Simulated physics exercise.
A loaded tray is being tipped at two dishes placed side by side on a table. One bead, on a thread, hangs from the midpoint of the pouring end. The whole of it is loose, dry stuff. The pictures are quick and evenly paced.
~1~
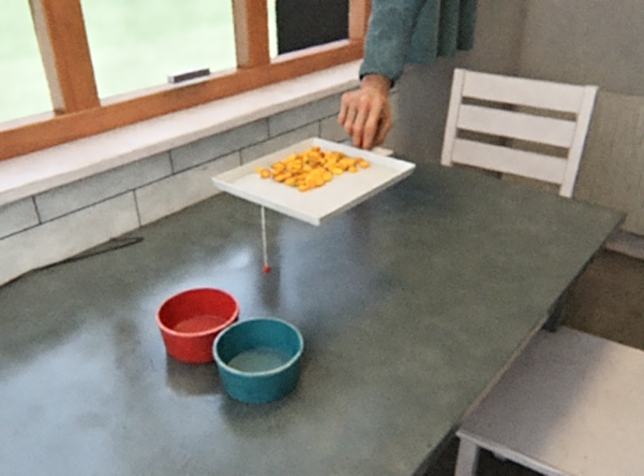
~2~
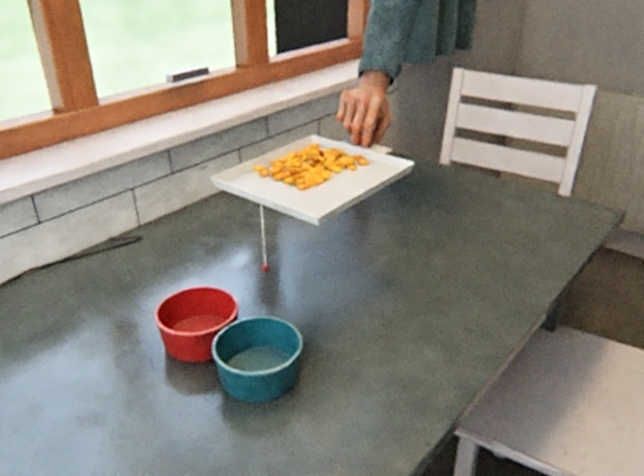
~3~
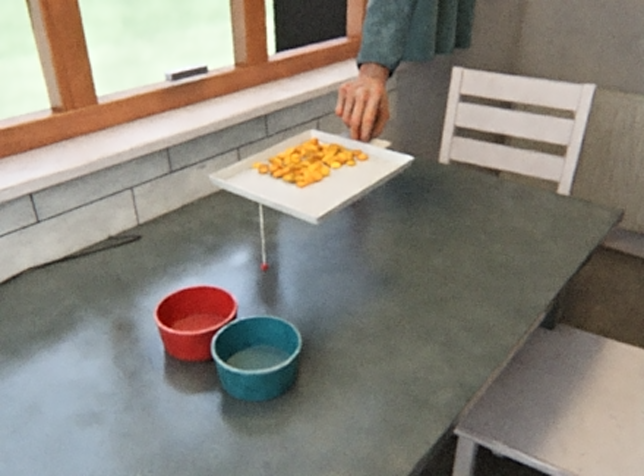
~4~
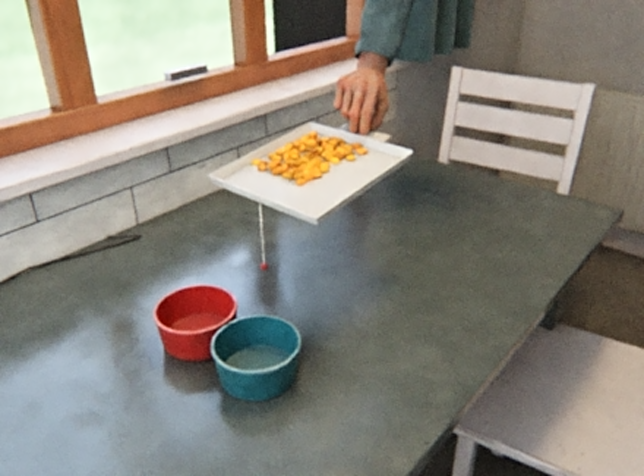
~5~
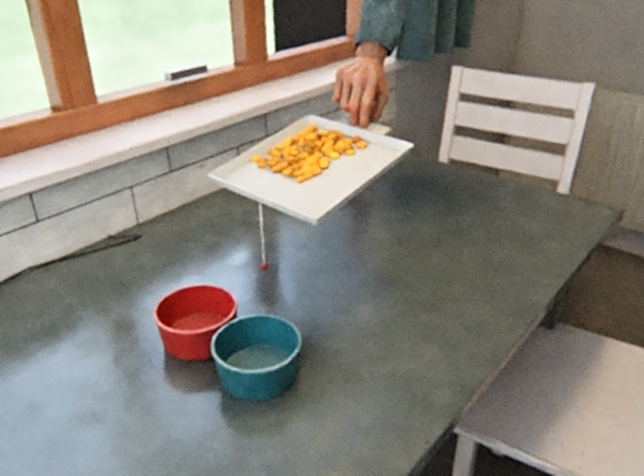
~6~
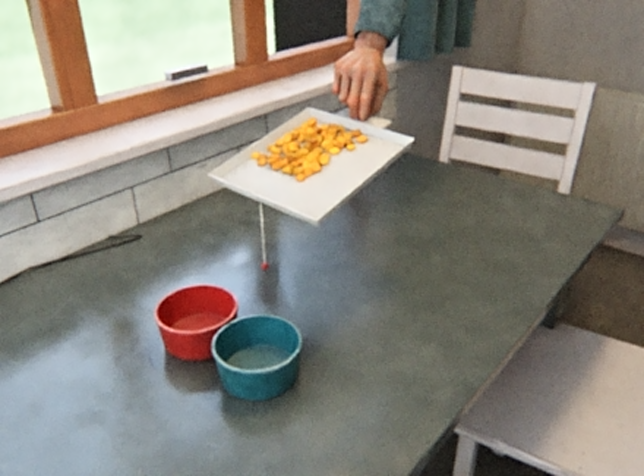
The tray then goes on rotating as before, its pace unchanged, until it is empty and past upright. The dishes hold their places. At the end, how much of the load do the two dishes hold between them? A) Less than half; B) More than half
(A) Less than half.
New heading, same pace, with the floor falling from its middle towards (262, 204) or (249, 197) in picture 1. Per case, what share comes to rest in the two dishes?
In order, some 0 % and some 0 %.
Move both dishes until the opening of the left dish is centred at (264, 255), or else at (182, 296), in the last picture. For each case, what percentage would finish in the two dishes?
It comes to roughly 10 per cent in one try and roughly 0 per cent in the next.
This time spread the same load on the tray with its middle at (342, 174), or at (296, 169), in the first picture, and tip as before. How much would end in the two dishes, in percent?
Around 0 percent the first time and around 0 percent the second time.
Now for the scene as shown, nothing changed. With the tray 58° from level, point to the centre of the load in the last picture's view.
Roughly at (266, 192).
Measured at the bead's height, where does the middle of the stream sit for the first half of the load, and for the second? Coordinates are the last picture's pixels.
Around (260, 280) at first; around (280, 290) after that.
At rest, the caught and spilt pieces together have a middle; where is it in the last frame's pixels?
Last view, resting centre - approx. (268, 325).
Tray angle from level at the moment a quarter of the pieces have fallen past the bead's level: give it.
Approx. 95° from level.
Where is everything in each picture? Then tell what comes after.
The first picture shows corners of the pouring end at (216, 178) and (318, 216), level; middle of the load at (310, 166), small crackers; left dish at (168, 341); right dish at (228, 380); bead on its thread at (266, 269).
The second picture shows corners of the pouring end at (215, 177) and (317, 215), level; middle of the load at (309, 164).
The third picture shows corners of the pouring end at (214, 176) and (316, 214), tipped barely, lowest at the right corner; middle of the load at (308, 160).
The fourth picture shows corners of the pouring end at (213, 175) and (316, 215), tipped a little, lowest at the right corner; middle of the load at (307, 155).
The fifth picture shows corners of the pouring end at (213, 174) and (316, 216), tipped a little, lowest at the right corner; middle of the load at (306, 151).
The sixth picture shows corners of the pouring end at (213, 174) and (316, 217), tipped a little, lowest at the right corner; middle of the load at (306, 146); left dish at (166, 339); right dish at (227, 377).
Soon after the last picture, tray tipped steeply; nearly all on the tray; a stray few outside both; a small part in the air.
A little later, tray tipped right over; about a quarter on the tray; about half outside both; about a third in the air.
Later still, tray tipped past a quarter turn; a stray few in the right dish; a small part in the left dish; nearly all outside both.
At rest, tray tipped past a quarter turn; a stray few in the right dish; a small part in the left dish; nearly all outside both.
